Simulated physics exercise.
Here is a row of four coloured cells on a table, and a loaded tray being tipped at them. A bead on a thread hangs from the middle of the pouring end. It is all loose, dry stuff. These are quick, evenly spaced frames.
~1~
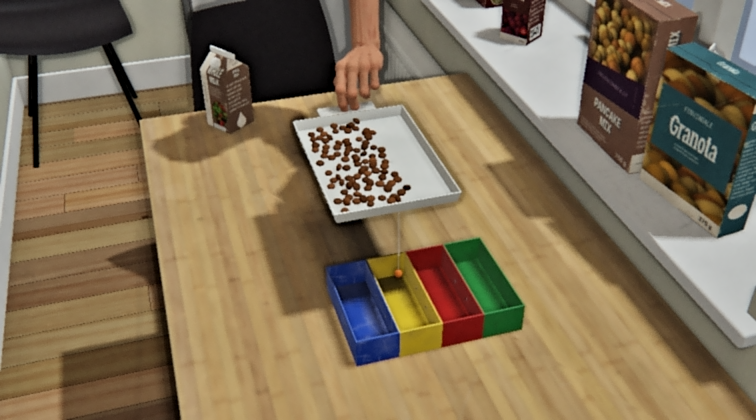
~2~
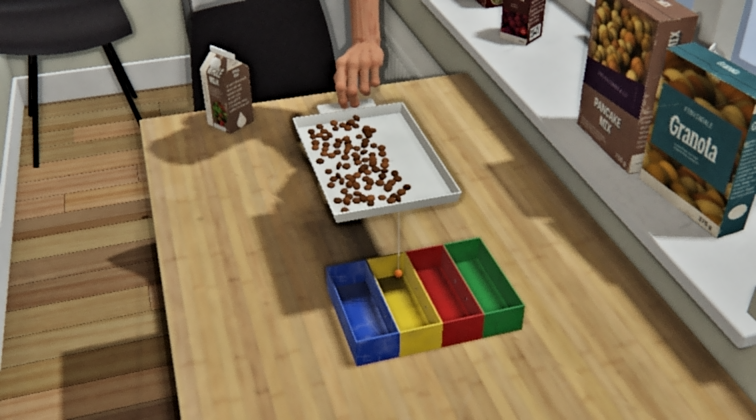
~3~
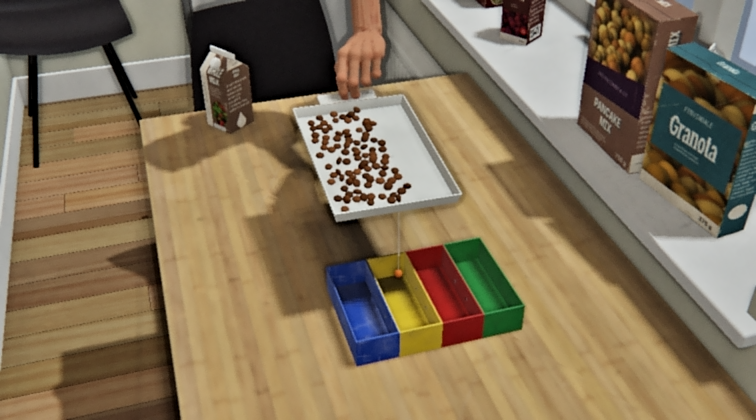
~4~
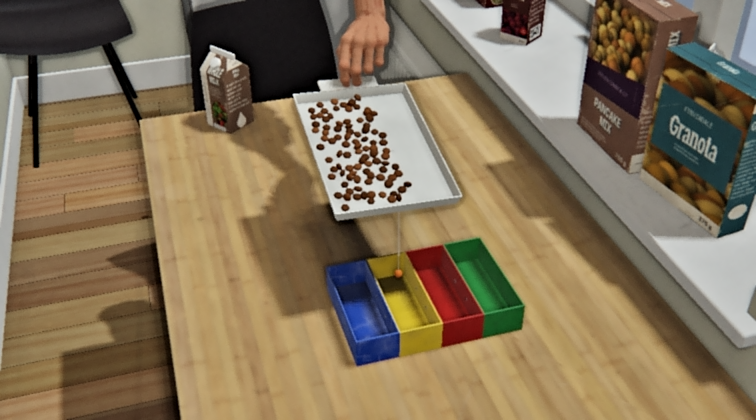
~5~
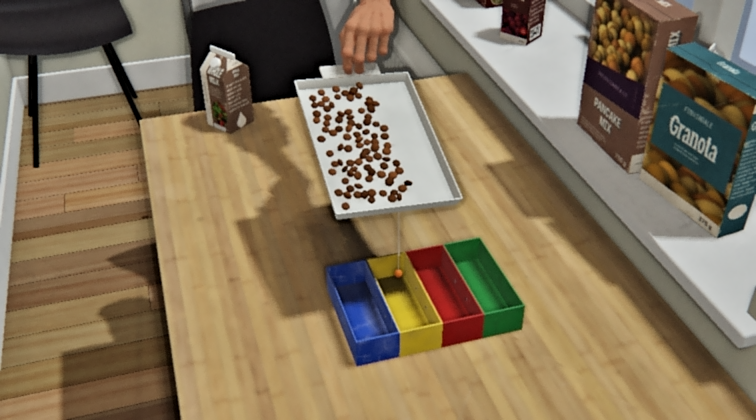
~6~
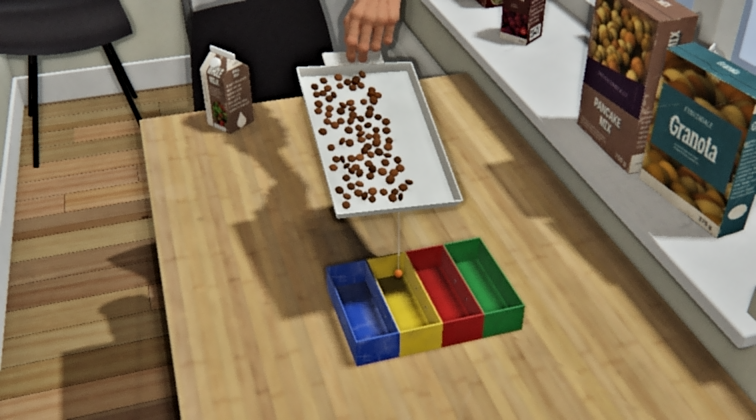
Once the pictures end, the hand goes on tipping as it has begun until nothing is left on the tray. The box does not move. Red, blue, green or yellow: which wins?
The red one ends fullest.
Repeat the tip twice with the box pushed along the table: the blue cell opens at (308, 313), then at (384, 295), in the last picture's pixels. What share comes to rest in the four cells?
The first gives 60 %, the second 90 %.
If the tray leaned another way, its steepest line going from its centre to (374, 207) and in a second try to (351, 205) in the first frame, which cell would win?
One: Blue. Two: That blue cell.
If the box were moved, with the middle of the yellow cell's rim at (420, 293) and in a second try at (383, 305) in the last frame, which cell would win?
At the first place the red one, at the second the green one.
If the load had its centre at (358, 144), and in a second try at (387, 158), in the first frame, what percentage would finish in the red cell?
The first gives 50 %, the second 60 %.
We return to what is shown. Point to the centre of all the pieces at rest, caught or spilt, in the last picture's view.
Close to (439, 321).
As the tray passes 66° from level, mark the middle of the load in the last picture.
Roughly at (411, 198).
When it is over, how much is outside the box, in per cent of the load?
Some 10 per cent.
Shortly afterwards, tray tipped steeply; all but a few on the tray; a little falling or outside the box.
Next, tray tipped past a quarter turn; near a quarter on the tray; near a quarter in the red cell; near a quarter in the yellow cell; a little in the green cell; only a few in the blue cell; near a quarter falling or outside the box.
Some moments later, tray tipped past a quarter turn; near half in the red cell; near a third in the yellow cell; a little in the green cell; a little in the blue cell; a little falling or outside the box.
In the end, tray tipped past a quarter turn; near half in the red cell; near a third in the yellow cell; a little in the green cell; a little in the blue cell; a little outside the box.
